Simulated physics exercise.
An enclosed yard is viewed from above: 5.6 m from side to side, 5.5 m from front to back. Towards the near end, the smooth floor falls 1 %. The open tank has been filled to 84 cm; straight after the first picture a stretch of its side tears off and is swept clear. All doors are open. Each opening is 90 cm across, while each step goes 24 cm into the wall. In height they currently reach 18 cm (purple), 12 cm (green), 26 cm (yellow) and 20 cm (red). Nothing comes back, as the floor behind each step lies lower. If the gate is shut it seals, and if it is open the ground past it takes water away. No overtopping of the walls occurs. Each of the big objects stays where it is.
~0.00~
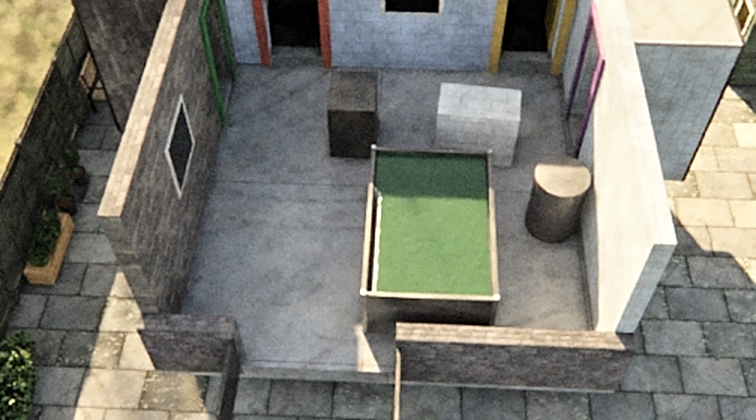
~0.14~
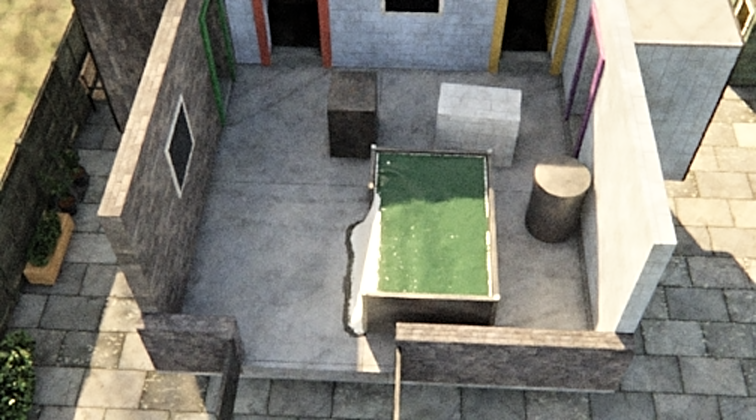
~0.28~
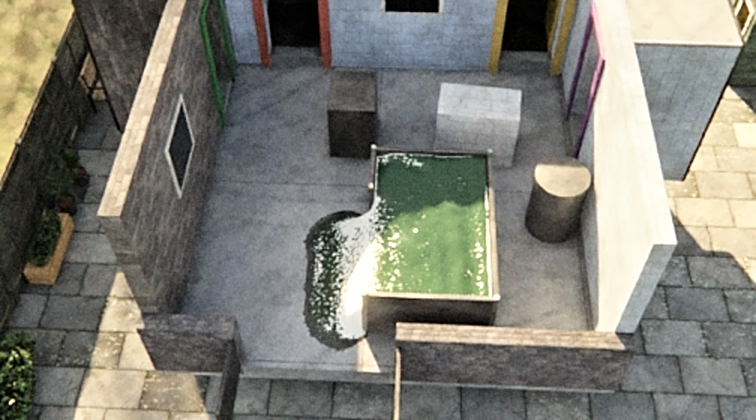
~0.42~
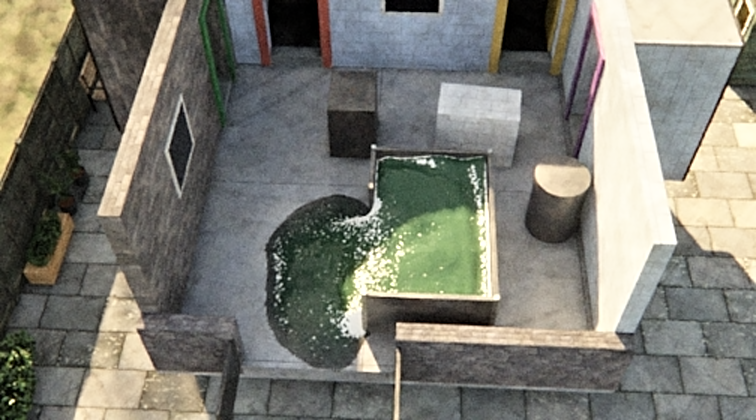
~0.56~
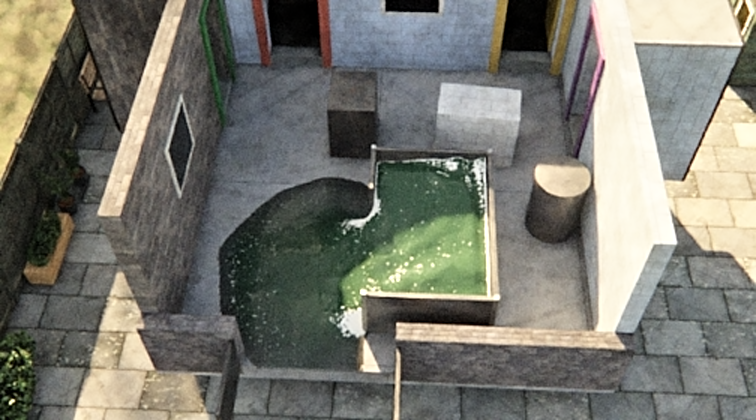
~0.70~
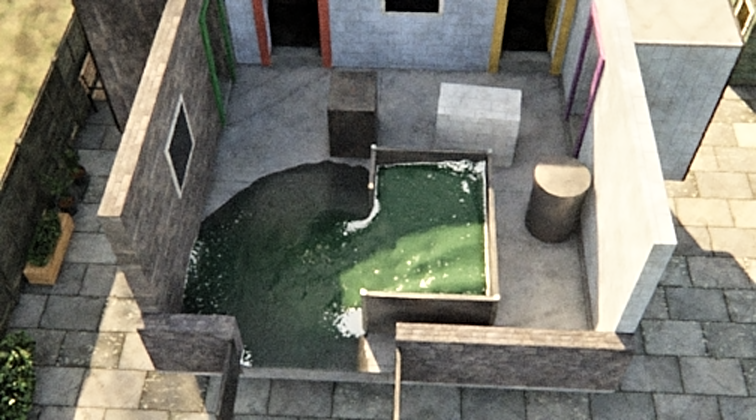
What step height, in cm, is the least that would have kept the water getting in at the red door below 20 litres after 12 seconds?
The least height is about 20.5 cm.
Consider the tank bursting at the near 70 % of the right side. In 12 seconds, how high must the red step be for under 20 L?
Roughly 5.5 cm.
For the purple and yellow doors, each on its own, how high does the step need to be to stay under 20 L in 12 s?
You'd want some 11.0 cm at purple and some 9.0 cm at yellow.
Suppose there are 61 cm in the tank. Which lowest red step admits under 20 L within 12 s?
About 13.5 cm.
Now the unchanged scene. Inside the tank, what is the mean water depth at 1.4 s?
It averages roughly 42 centimetres.
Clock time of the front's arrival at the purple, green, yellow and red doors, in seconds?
So purple sees it at 5.0 s, green at 1.6 s, yellow at 4.0 s and red at 2.4 s.
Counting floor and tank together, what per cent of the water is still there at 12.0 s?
I'd say near 58 per cent is still there.
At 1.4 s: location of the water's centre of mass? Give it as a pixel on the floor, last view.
My guess is close to (339, 265).
After 1.4 s water covers 30 % of the floor, deepest (68 cm) near (175, 346); it has not reached the red door.
After 3.0 s water covers 50 % of the floor, deepest (28 cm) near (259, 326); 21 cm at the red door, 1 litre in over its 20 cm step.
After 12.0 s water covers 95 % of the floor, deepest (11 cm) near (554, 201); 4 cm at the red door, 22 litres in over its 20 cm step.
At the red door as built, the water arrived by 2.4 s and peaked near 27 cm at 3.8 s.
With a step of 18 cm, 39 litres would have come in within the 12 s; with 24.5 cm, 3 litres. So under 20 litres takes about 20.5 cm.
